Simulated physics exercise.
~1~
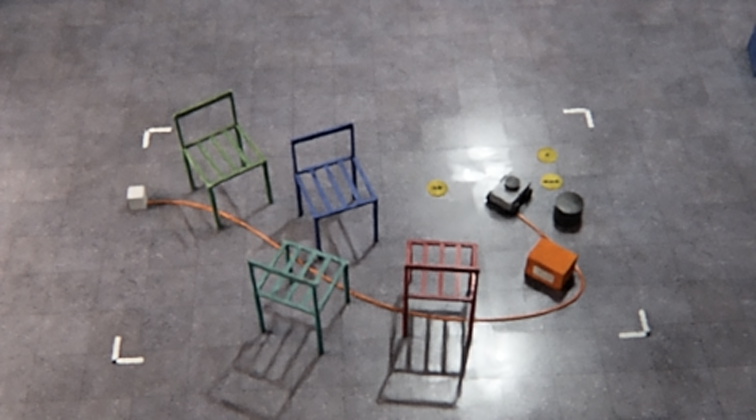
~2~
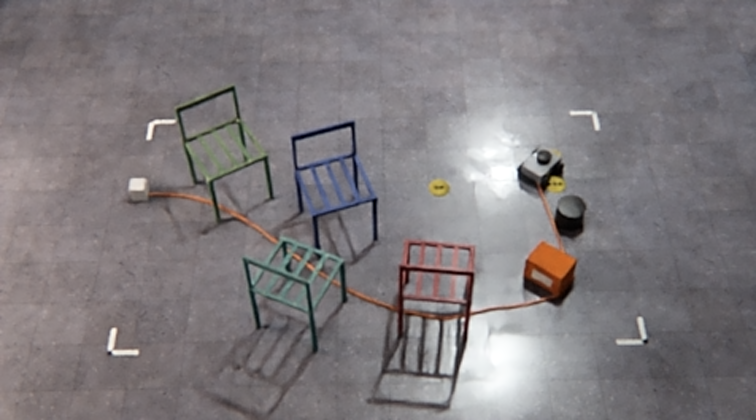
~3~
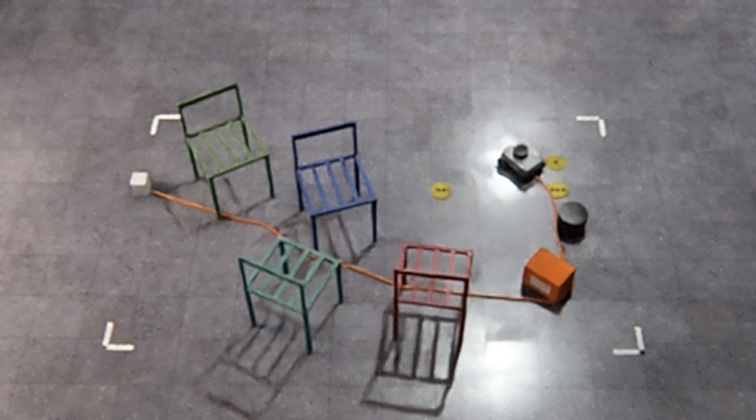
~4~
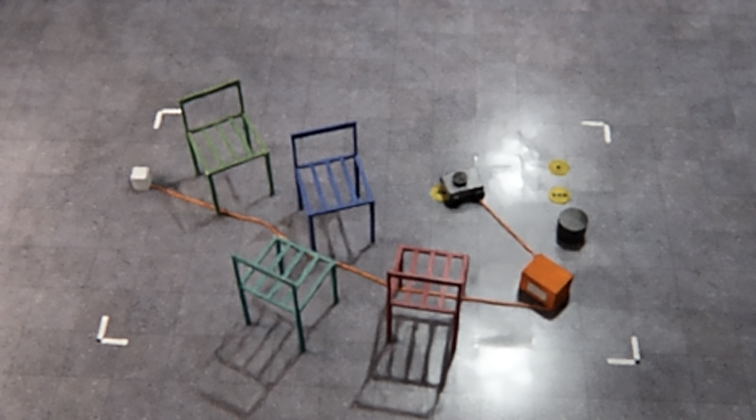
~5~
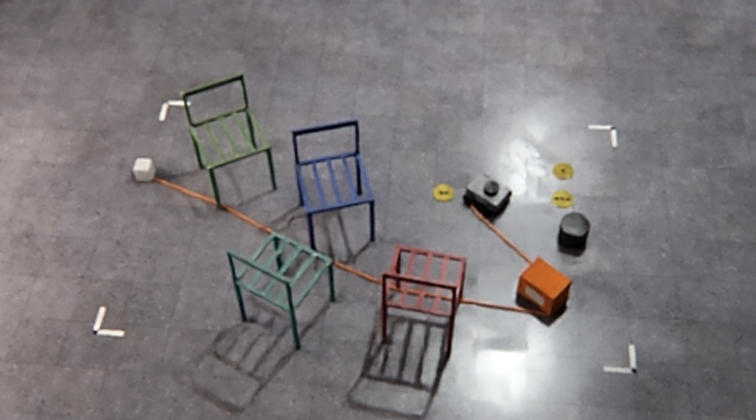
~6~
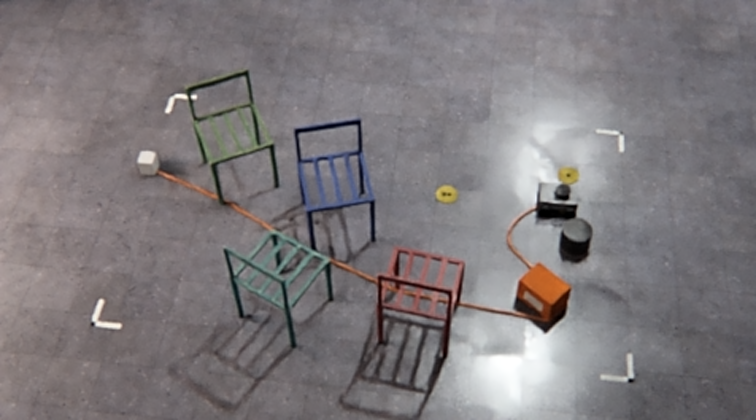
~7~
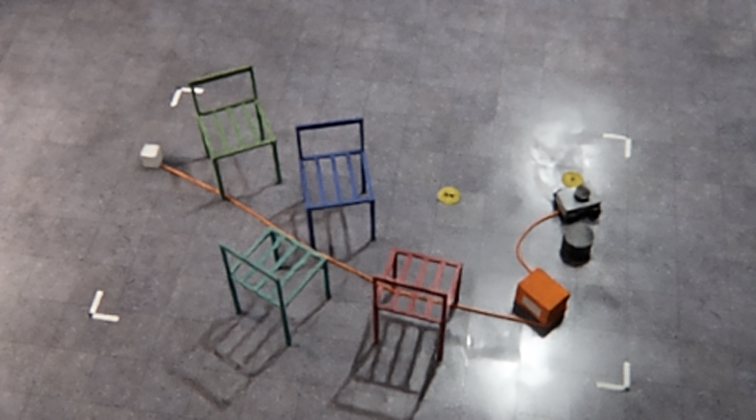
The clip shows a small dark cart trailing an orange lead that winds among four coloured chairs and past an orange box. The cart moves up and right, then left to a yellow mark, then back right, ending just above the black tub while the chairs, box and tub stay put.
